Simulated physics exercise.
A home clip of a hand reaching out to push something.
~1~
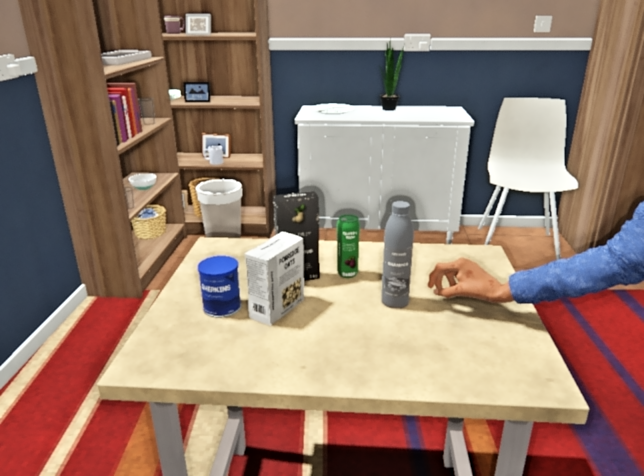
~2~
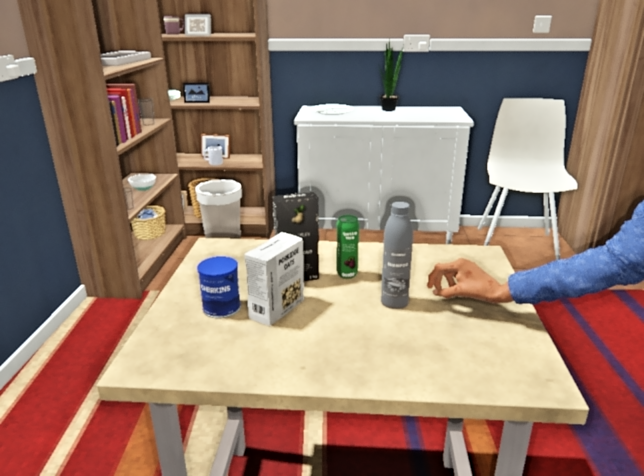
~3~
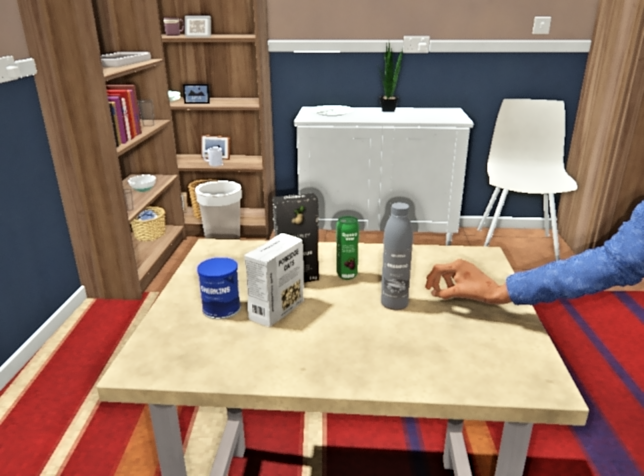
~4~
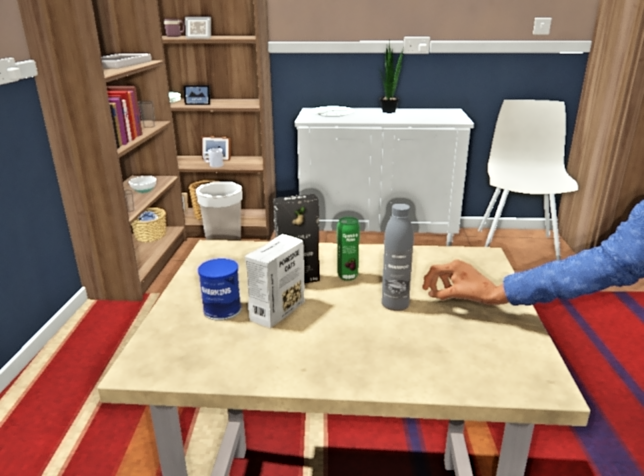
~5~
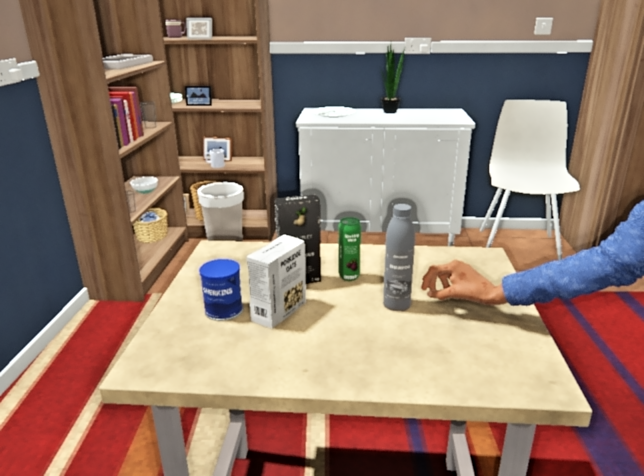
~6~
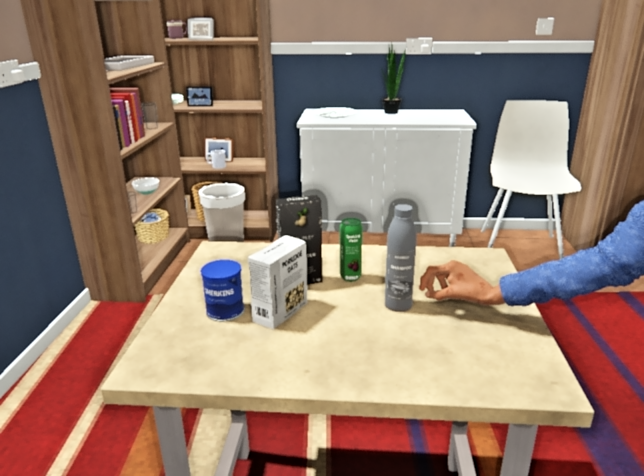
In a room with shelves and a striped rug, a blue-sleeved hand hovers at the right of a table beside a grey bottle, barely moving, while the bottle, a blue tin, boxes and a green container stay still.
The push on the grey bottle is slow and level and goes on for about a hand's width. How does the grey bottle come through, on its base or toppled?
The grey bottle stays upright.
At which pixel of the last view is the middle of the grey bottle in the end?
Around (346, 257).
Then, 0.60 s after the last picture, grey bottle slid about its own width near (382, 258).
Then, 1.10 s after the last picture, grey bottle slid about its own width near (360, 258).
At rest, moved from the start, grey bottle. Seen from the same camera at the end, grey bottle near (346, 257).
